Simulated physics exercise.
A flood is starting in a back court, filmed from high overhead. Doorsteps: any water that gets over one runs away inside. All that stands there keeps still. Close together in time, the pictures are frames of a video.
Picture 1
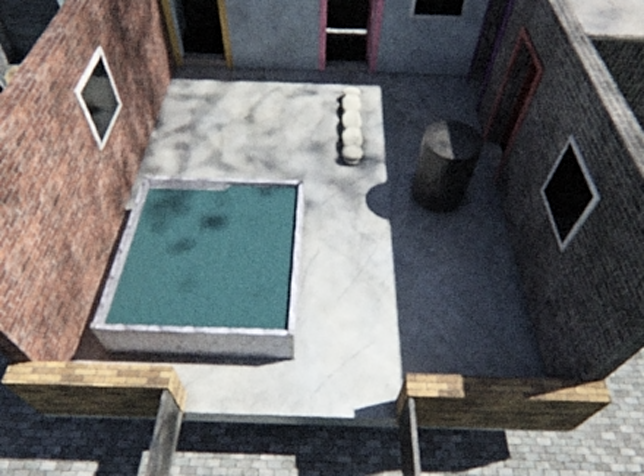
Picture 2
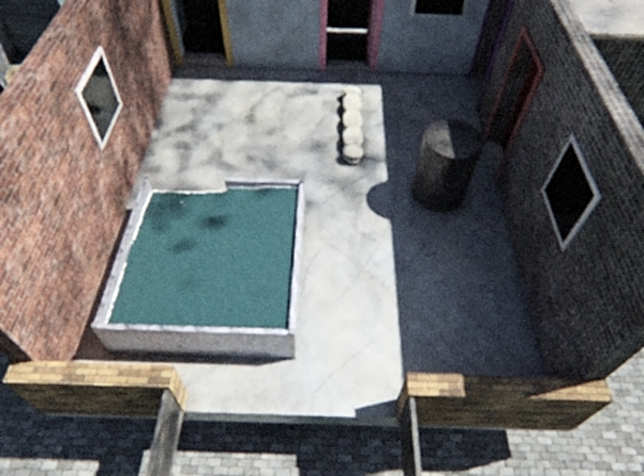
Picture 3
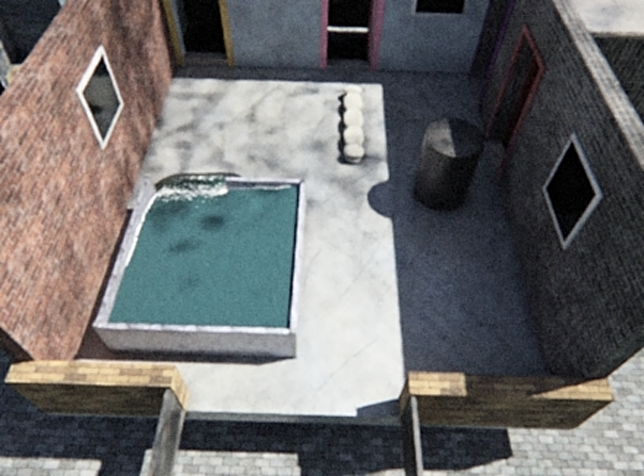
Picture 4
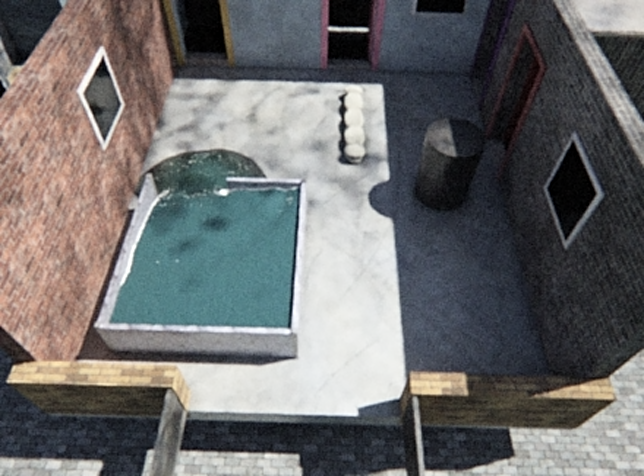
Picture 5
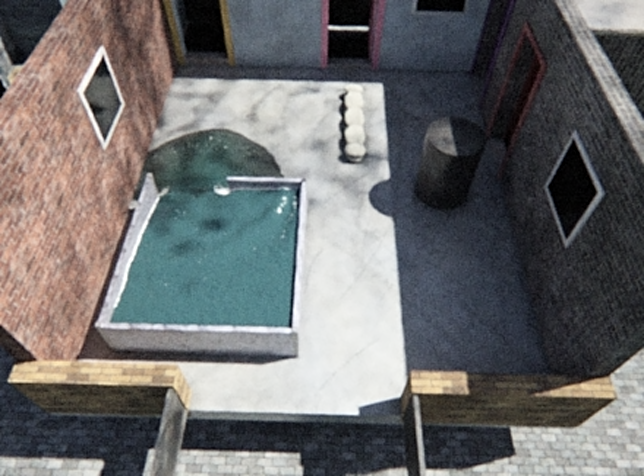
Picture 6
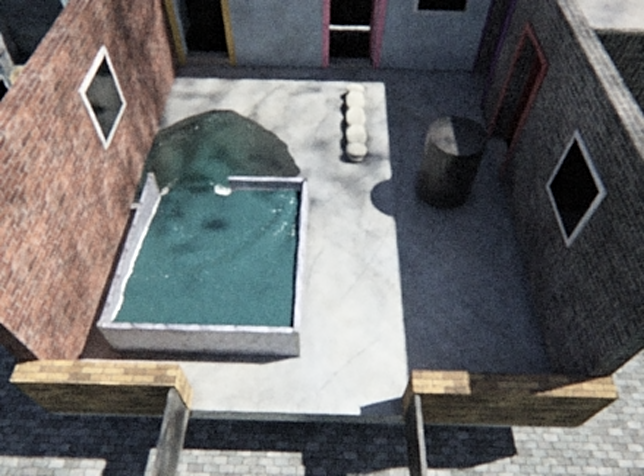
Green water pours through a gap in the tank's far side and spreads across the pale paving.
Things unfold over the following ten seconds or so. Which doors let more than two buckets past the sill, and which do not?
Here is the split: The purple door lets more through; the red door keeps it to two or fewer; the pink door lets more through; the yellow door lets more through.
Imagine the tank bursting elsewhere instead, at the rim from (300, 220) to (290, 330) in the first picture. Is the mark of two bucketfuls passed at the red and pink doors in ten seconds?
Red door: Above the limit; pink door: Below the limit.
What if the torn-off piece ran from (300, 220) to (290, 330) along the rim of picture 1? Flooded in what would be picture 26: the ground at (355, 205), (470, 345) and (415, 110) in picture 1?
The first spot is spared, the second soaked and the third soaked.
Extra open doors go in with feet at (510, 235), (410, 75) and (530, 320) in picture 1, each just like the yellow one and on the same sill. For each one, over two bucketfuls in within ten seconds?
The first new doorway comes up short, the second comes up short, the third comes up short.
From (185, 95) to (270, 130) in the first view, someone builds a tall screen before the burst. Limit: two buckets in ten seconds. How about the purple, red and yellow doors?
Note - purple: Does not reach it; red: Does not reach it; yellow: Crosses the line.
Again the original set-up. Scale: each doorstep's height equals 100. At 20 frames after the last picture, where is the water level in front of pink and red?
About 180 and 0 per cent.
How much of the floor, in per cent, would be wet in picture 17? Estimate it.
I reckon 30 per cent or so.
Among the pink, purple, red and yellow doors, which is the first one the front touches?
The yellow one is the one.
A moment on, water covers 25 % of the floor; the purple door not reached, the red door not reached, the pink door not reached, the yellow door wet at the sill, nothing in.
Next, water covers 30 % of the floor; the purple door not reached, the red door not reached, the pink door not reached, the yellow door over two buckets in.
Then, water covers 40 % of the floor; the purple door not reached, the red door not reached, the pink door under two buckets in, the yellow door far over two buckets in.
Later, water covers 60 % of the floor; the purple door over two buckets in, the red door wet at the sill, nothing in, the pink door over two buckets in, the yellow door far over two buckets in.
In the end, water covers 95 % of the floor; the purple door far over two buckets in, the red door under two buckets in, the pink door over two buckets in, the yellow door far over two buckets in.
